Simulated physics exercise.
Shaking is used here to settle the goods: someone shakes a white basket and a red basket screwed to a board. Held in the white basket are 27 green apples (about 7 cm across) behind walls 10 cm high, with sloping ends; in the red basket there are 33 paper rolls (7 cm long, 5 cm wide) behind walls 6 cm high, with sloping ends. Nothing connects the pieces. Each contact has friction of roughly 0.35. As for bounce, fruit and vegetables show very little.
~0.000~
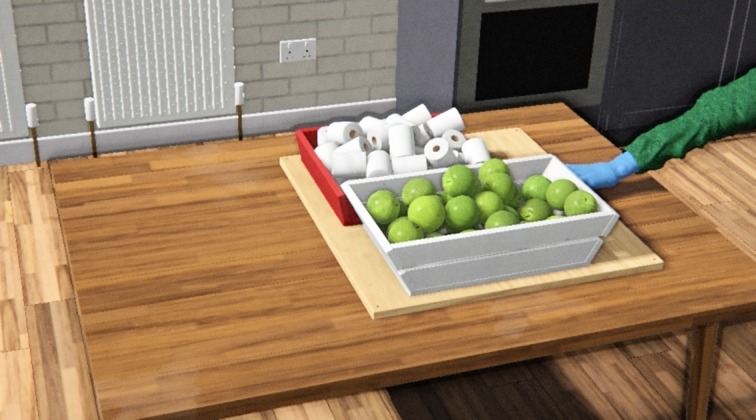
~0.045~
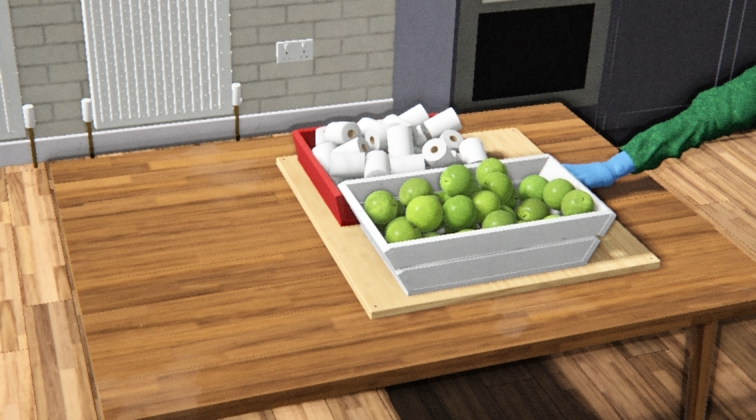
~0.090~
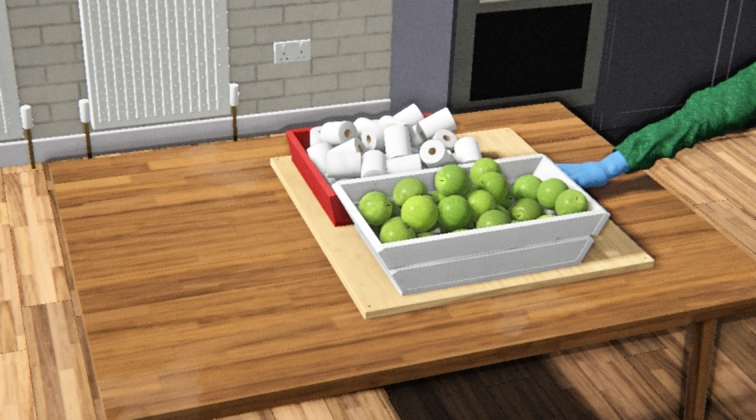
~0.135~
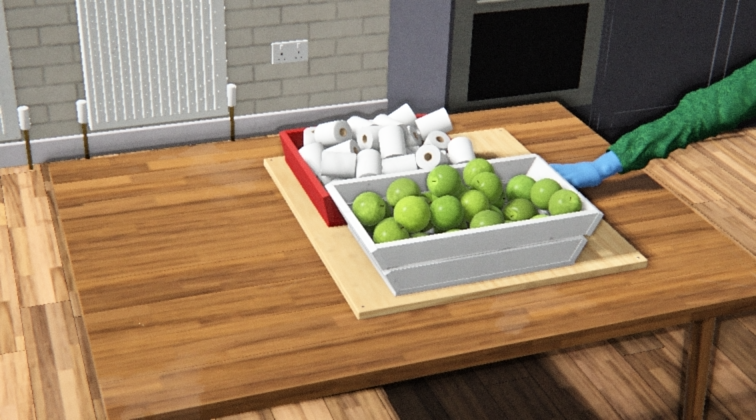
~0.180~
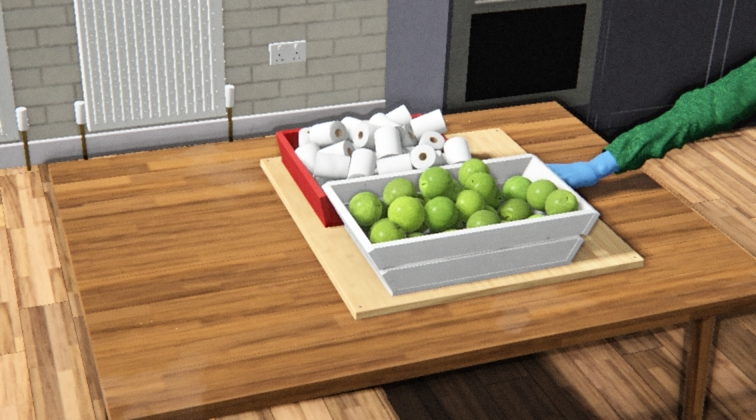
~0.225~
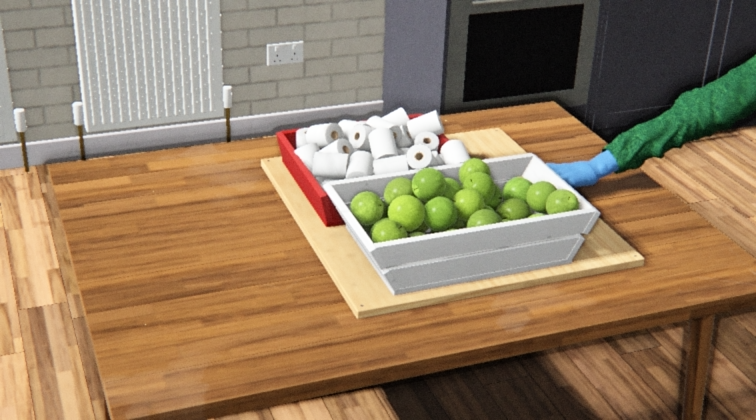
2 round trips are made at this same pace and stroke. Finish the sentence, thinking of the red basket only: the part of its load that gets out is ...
... less than one in six.
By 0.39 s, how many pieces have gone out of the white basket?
About, white basket: 0.
After 0.39 s, the white basket has all 27 and the red basket has all 33.
After 0.60 s, the white basket has all 27 and the red basket has all 33.
After 0.90 s, the white basket has all 27 and the red basket is down by 1 of 33.
When it is over (at 1.28 s), the white basket has all 27 and the red basket is down by 1 of 33. Asked share, 1 of 33, 3 per cent.
